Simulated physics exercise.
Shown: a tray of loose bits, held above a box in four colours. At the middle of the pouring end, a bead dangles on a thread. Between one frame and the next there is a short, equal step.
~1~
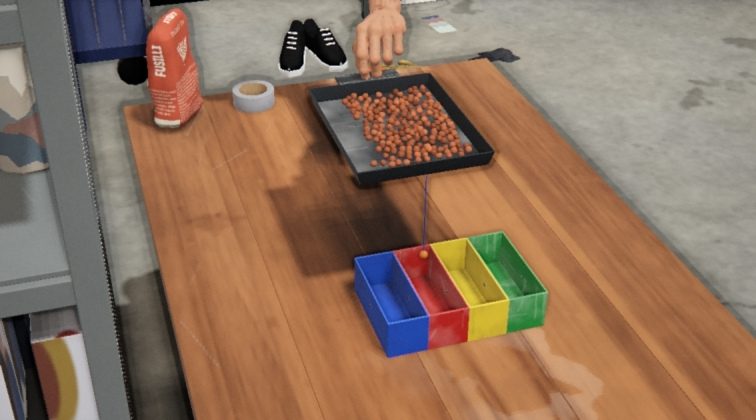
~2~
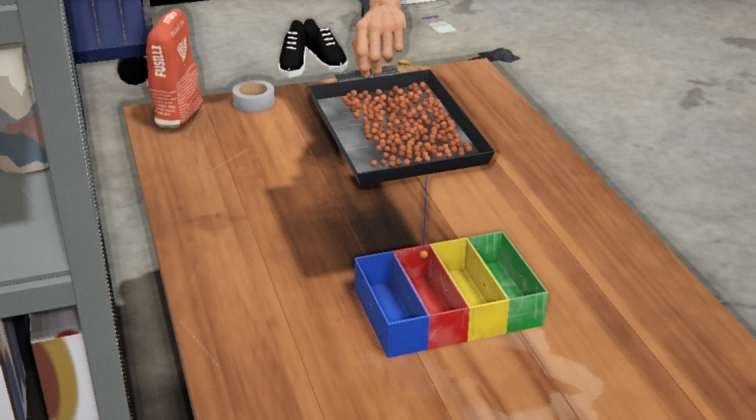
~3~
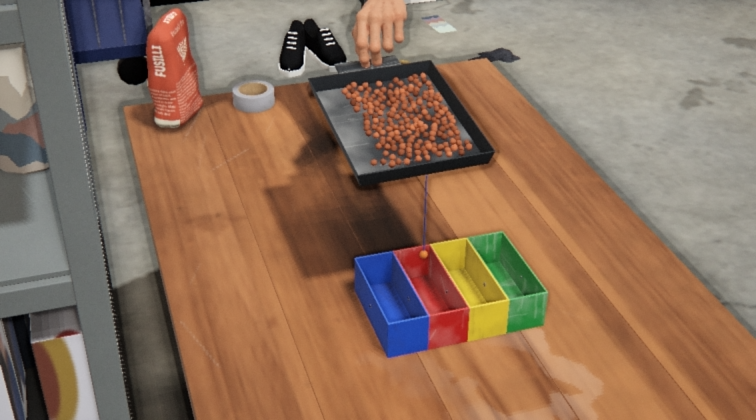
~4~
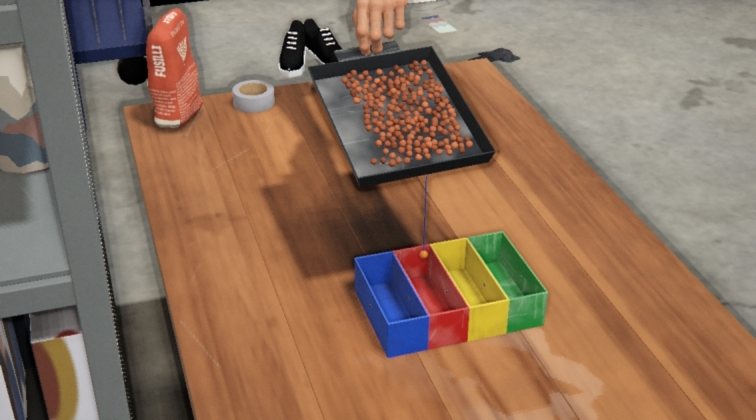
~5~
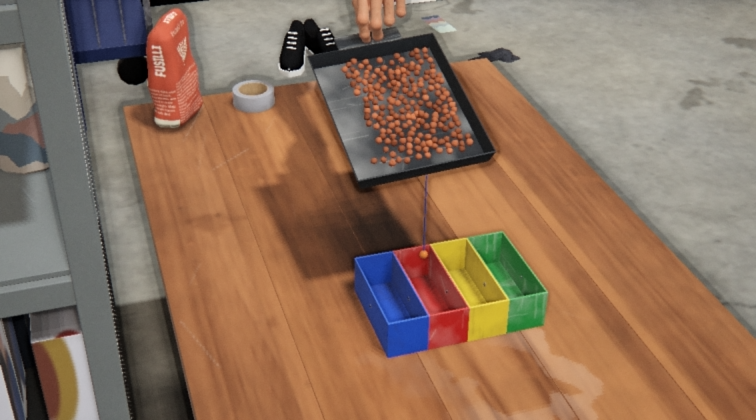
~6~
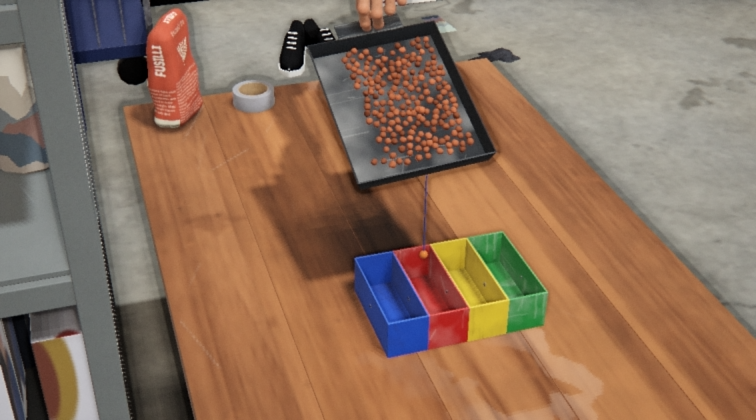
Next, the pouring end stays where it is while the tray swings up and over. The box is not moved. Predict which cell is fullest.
My prediction is the blue cell.
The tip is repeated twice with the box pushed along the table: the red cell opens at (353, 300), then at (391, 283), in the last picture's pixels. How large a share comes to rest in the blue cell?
First placement: 0 per cent; second placement: 30 per cent.
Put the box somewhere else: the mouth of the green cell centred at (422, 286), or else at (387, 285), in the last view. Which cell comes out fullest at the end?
The first try: The cell in yellow. The second: The green one.
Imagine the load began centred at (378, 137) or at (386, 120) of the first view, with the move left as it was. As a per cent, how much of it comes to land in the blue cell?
It's 50 percent the first time and 40 percent the second.
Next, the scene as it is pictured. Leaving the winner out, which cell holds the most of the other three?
Next in line is the red cell.
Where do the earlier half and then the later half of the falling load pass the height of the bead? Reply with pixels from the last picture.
First near (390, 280), later near (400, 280).
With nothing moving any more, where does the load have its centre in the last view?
Centre at rest, last view: Approx. (399, 329).
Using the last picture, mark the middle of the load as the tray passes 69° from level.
Mark it at roughly (407, 163) in the final frame.
Soon after the last picture, tray tipped steeply; nearly all on the tray; a small part falling or outside the box.
A little later, tray tipped past a quarter turn; about a quarter on the tray; about a quarter in the blue cell; a small part in the red cell; a stray few in the yellow cell; about half falling or outside the box.
Later still, tray tipped past a quarter turn; about half in the blue cell; about a quarter in the red cell; a small part in the yellow cell; a stray few in the green cell; about a third falling or outside the box.
At rest, tray tipped past a quarter turn; about half in the blue cell; about a quarter in the red cell; a small part in the yellow cell; a stray few in the green cell; about a third outside the box.
